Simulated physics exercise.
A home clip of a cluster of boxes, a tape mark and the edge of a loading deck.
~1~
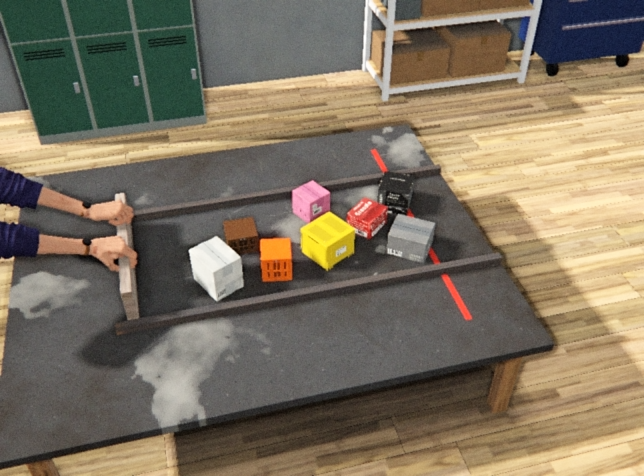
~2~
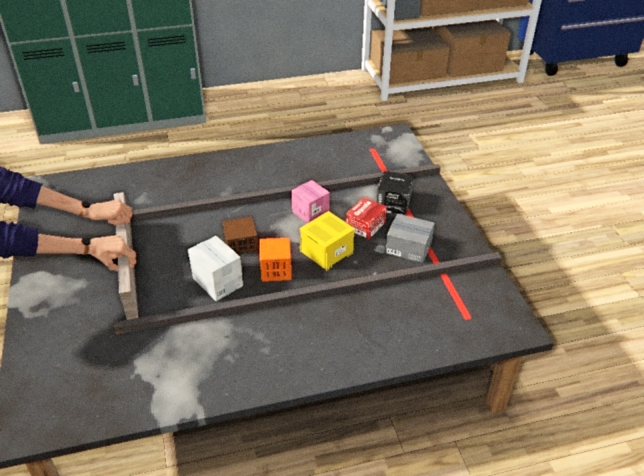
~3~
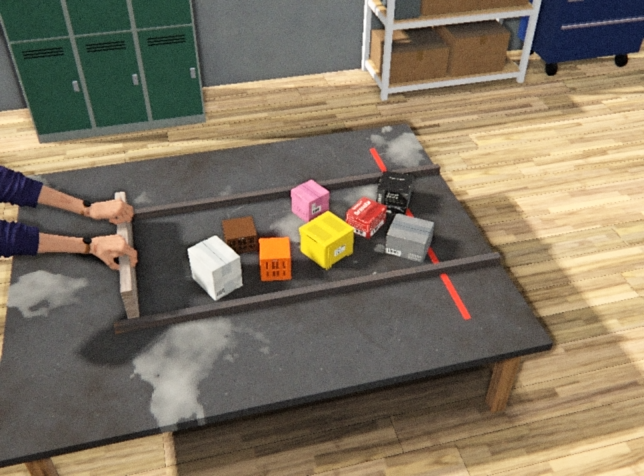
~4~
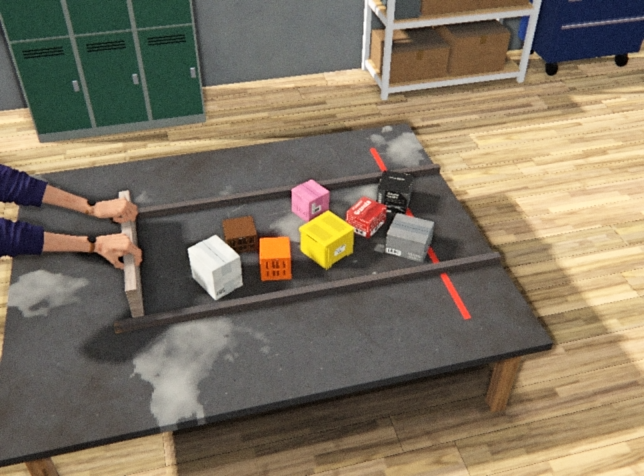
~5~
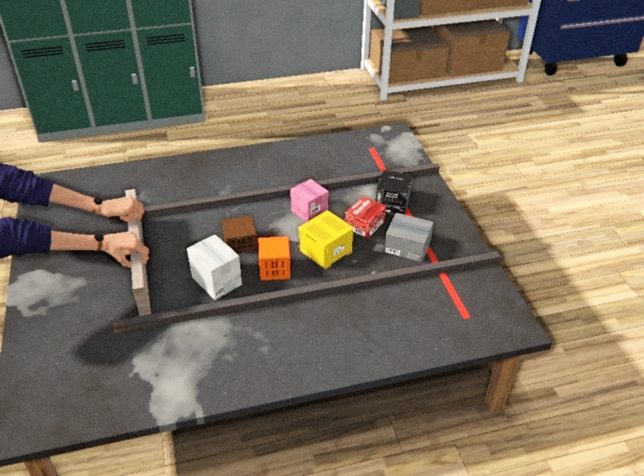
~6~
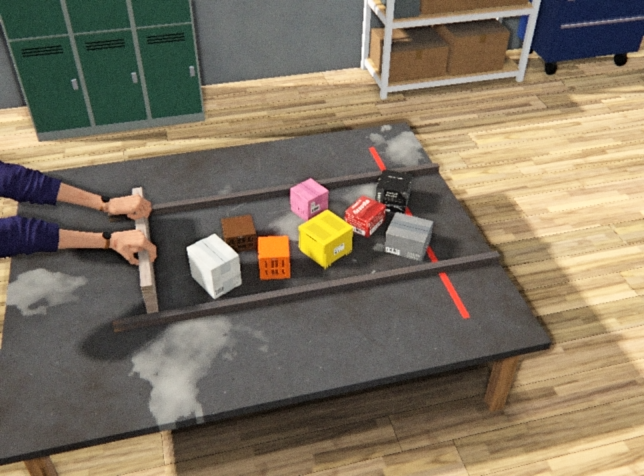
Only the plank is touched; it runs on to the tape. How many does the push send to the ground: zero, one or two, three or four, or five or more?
Outcome: The number that fall off is one or two.
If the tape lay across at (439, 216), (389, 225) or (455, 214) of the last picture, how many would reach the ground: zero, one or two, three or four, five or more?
Taking them in turn, 5 or more; one or two; five or over.
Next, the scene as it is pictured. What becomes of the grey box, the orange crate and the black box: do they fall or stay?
The grey box tumbles off, the orange crate remains up, the black box remains up.
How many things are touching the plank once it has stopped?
In contact: 3.
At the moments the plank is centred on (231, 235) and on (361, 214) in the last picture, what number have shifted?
First 3, then 8.
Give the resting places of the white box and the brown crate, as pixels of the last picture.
First (448, 238), then (422, 204).
Soon after, none off yet; black box at rest near (394, 191); grey box at rest near (409, 237); red box at rest near (365, 216).
Then, none off yet; black box at rest near (395, 190); grey box at rest near (409, 237); red box moved a little near (376, 209).
Further on, none off yet; black box moved about its own width near (408, 180); grey box moved about its own width near (448, 229); red box moved about its own width near (404, 202).
By the end, the number that fall off is one or two; fallen, grey box.
